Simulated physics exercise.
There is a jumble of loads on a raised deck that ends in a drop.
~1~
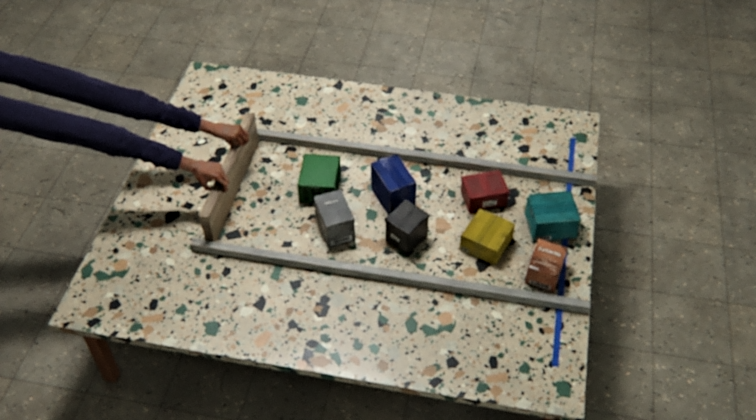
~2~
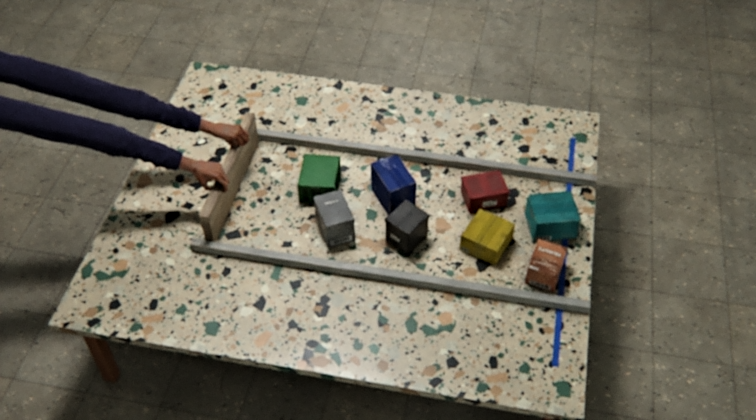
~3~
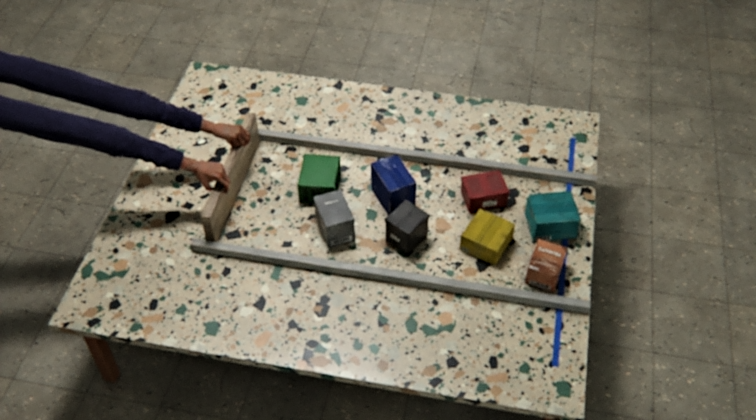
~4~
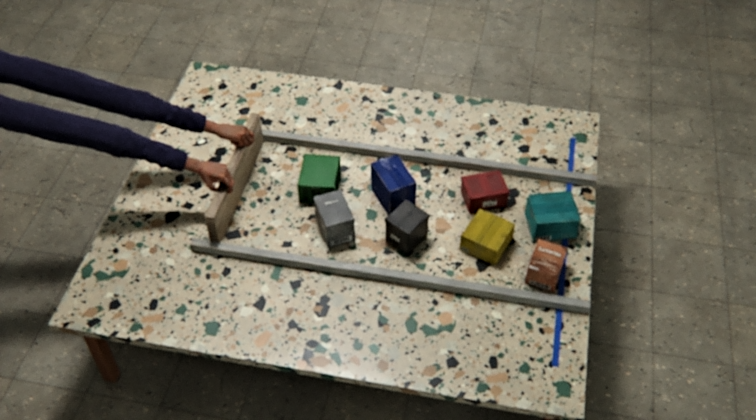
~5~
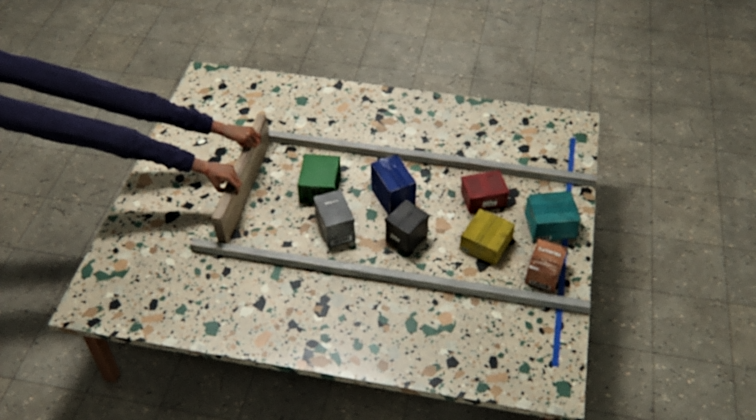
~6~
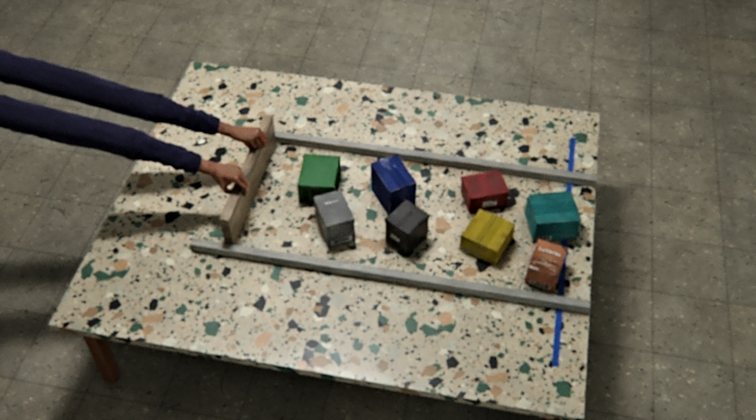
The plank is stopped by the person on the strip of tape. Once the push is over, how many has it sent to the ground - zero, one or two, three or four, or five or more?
Once it is over, it has sent five or more to the ground.
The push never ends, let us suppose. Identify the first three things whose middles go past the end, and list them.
I'd say the orange box leads, followed by the turquoise parcel, then the yellow box.
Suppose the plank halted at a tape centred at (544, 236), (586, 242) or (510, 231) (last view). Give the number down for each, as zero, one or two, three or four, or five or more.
In order: More than four; five or more; three to four.
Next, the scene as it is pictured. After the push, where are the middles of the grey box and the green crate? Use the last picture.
Final positions - grey box around (580, 261), green crate around (587, 219).
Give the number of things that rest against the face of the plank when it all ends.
Count recorded: 2.
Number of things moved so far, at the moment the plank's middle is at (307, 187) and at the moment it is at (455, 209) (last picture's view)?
Tally: First 1; then 8.
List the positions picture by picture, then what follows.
Turquoise parcel (552, 216); orange box (546, 265); yellow box (487, 237); plank (231, 176); tape (565, 239), in the first frame.
Orange box (546, 265); black tote (407, 228), in the second frame.
Yellow box (487, 237); blue parcel (393, 186), in the third frame.
Turquoise parcel (552, 217); red tote (484, 192), in the fourth frame.
Orange box (546, 265); grey box (335, 219), in the fifth frame.
Turquoise parcel (552, 217); orange box (546, 265); yellow box (487, 237); plank (250, 179); tape (565, 239), in the sixth frame.
Soon after, none off yet; turquoise parcel at rest near (552, 217); orange box at rest near (546, 265); yellow box at rest near (487, 237).
In the end, the number that fall off is five or more; gone, blue parcel, black tote, red tote, yellow box, orange box and turquoise parcel.
